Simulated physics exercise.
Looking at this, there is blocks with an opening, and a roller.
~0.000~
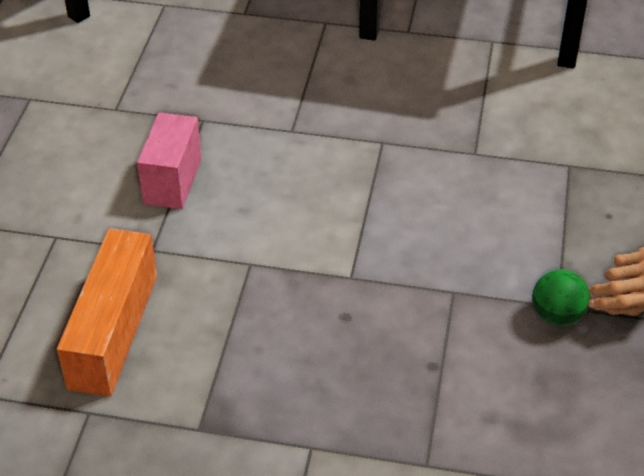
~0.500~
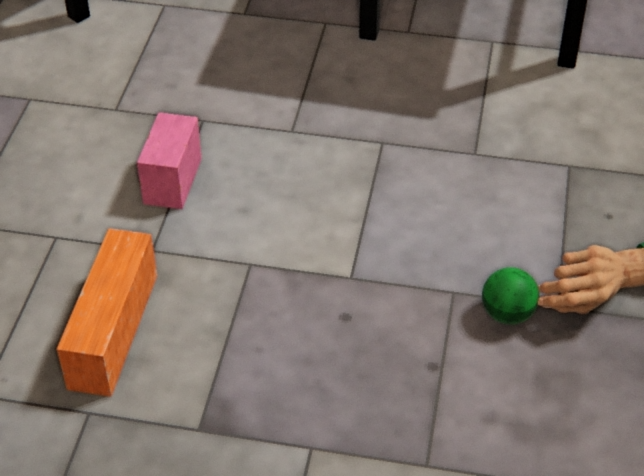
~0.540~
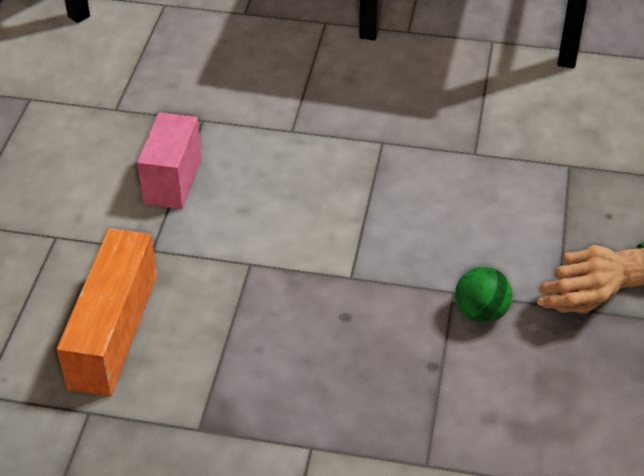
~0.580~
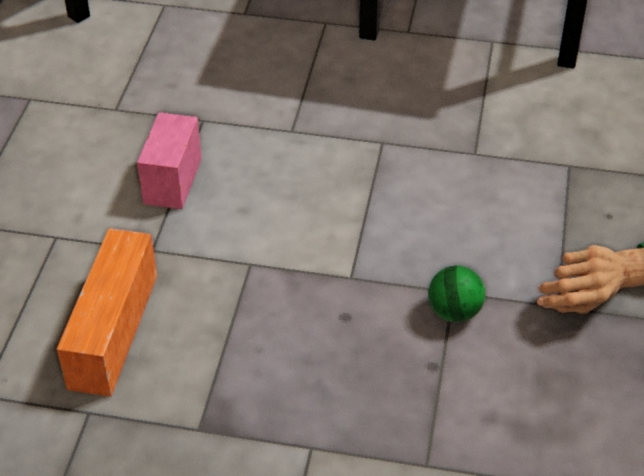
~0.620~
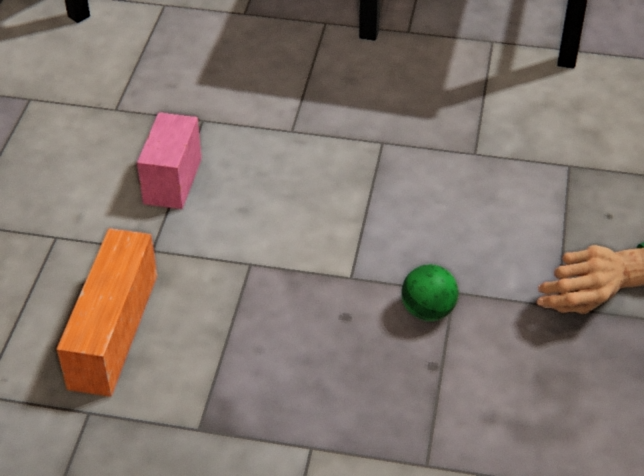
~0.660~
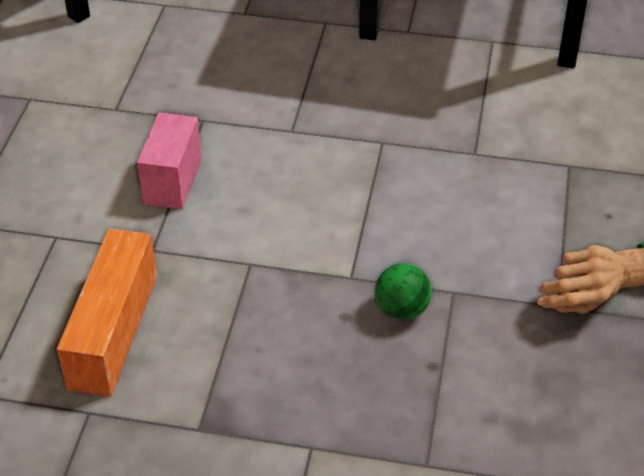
On a gray stone-tiled floor, a hand pushed a green ball from the right and let it go, and the ball rolled left toward an orange block and a pink block that stayed still.
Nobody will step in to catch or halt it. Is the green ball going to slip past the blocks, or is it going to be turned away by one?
Is halted.
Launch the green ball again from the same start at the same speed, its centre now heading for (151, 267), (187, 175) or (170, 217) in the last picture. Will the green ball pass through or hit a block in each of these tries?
It runs into a block, then runs into a block, then slips through.
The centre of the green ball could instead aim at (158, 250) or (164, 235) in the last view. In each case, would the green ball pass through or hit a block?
Try by try, the green ball meets a block; crosses the gap.
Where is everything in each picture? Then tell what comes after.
The first frame shows green ball (561, 298) under the hand; orange block (110, 310).
The second frame shows green ball (511, 296); pink block (170, 160).
The third frame shows green ball (484, 295); orange block (110, 310).
The fourth frame shows green ball (456, 294); pink block (170, 160).
The fifth frame shows green ball (430, 293); orange block (110, 310).
The sixth frame shows green ball (403, 292); pink block (170, 160).
By 1.14 s, green ball coming back near (189, 291).
When it is over (2.3 s), the green ball bounces off.
